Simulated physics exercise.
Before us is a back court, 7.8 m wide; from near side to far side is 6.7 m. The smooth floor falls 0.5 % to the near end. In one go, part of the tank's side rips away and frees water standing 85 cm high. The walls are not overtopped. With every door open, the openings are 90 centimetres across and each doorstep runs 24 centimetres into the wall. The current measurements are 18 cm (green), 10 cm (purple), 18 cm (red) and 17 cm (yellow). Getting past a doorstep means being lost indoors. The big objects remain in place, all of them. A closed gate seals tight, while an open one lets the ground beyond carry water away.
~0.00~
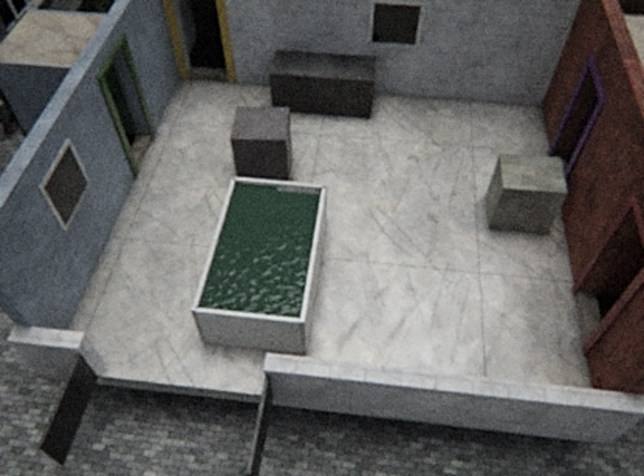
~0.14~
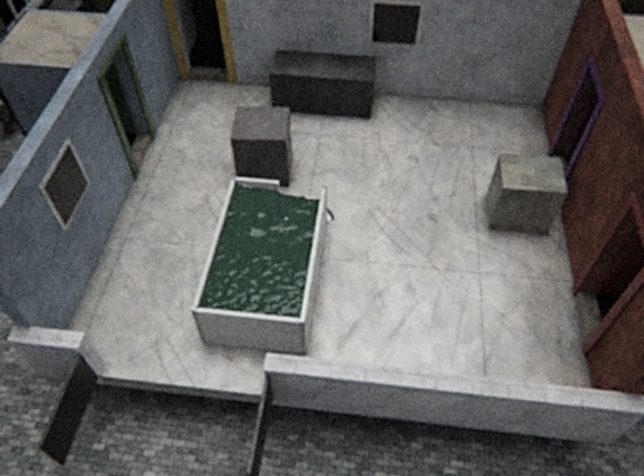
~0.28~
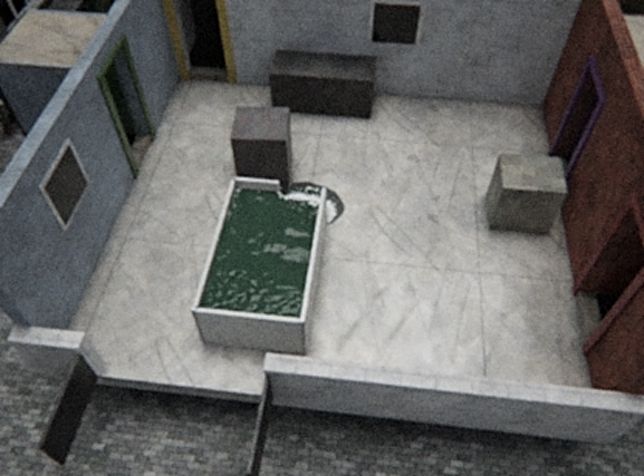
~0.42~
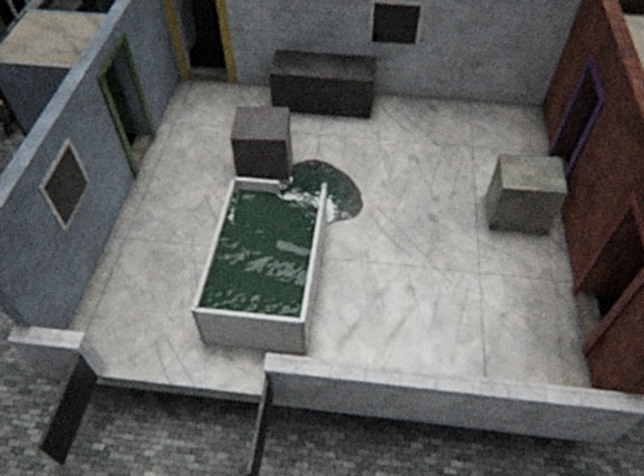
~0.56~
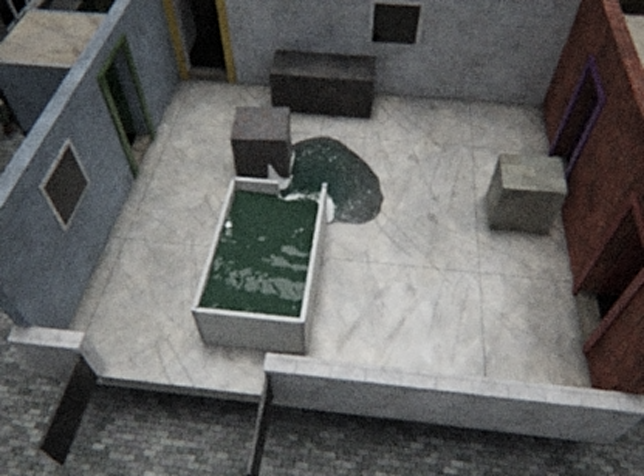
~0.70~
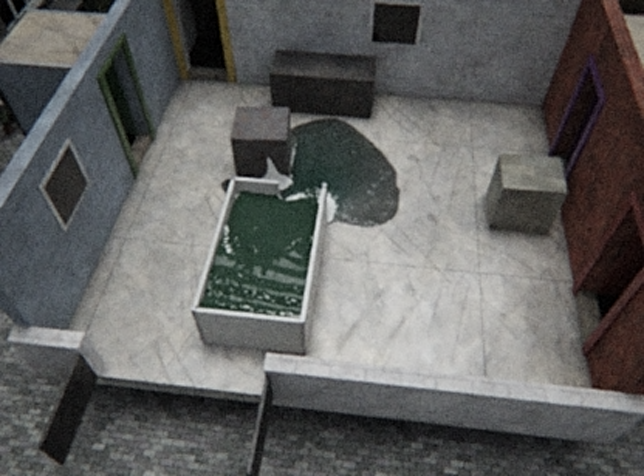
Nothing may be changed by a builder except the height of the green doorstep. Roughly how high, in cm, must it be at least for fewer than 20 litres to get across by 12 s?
Roughly 7 cm is just enough.
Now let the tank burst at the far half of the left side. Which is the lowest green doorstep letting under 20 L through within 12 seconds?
Some 20 cm.
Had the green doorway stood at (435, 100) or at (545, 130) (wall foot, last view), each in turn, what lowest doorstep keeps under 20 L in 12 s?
You'd want roughly 15 cm there first, then roughly 26 cm.
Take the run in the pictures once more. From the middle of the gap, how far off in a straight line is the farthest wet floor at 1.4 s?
4.2 m.
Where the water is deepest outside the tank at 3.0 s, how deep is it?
40 cm.
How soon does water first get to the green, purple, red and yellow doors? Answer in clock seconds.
Arrives: Green 2.0 s / purple 2.6 s / red 4.5 s / yellow 2.6 s.
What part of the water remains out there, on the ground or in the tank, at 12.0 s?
Something near 90 out of a hundred parts.
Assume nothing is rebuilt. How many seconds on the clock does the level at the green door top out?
At roughly 3.4 s.
After 1.4 s water covers 25 % of the floor, deepest (47 cm) near (313, 218); it has not reached the green door.
After 3.0 s water covers 50 % of the floor, deepest (40 cm) near (540, 106); 7 cm at the green door, 0 litres in over its 18 cm doorstep.
After 12.0 s water covers 95 % of the floor, deepest (10 cm) near (322, 385); 8 cm at the green door, 0 litres in over its 18 cm doorstep.
At the green door as built, the water arrived by 2.0 s and peaked near 12 cm at 3.4 s.
Run again over the same 12 s with other heights there, 33 litres in over 6 cm, 9 litres over 8 cm. The limit of 20 litres is kept from about 7 cm up.
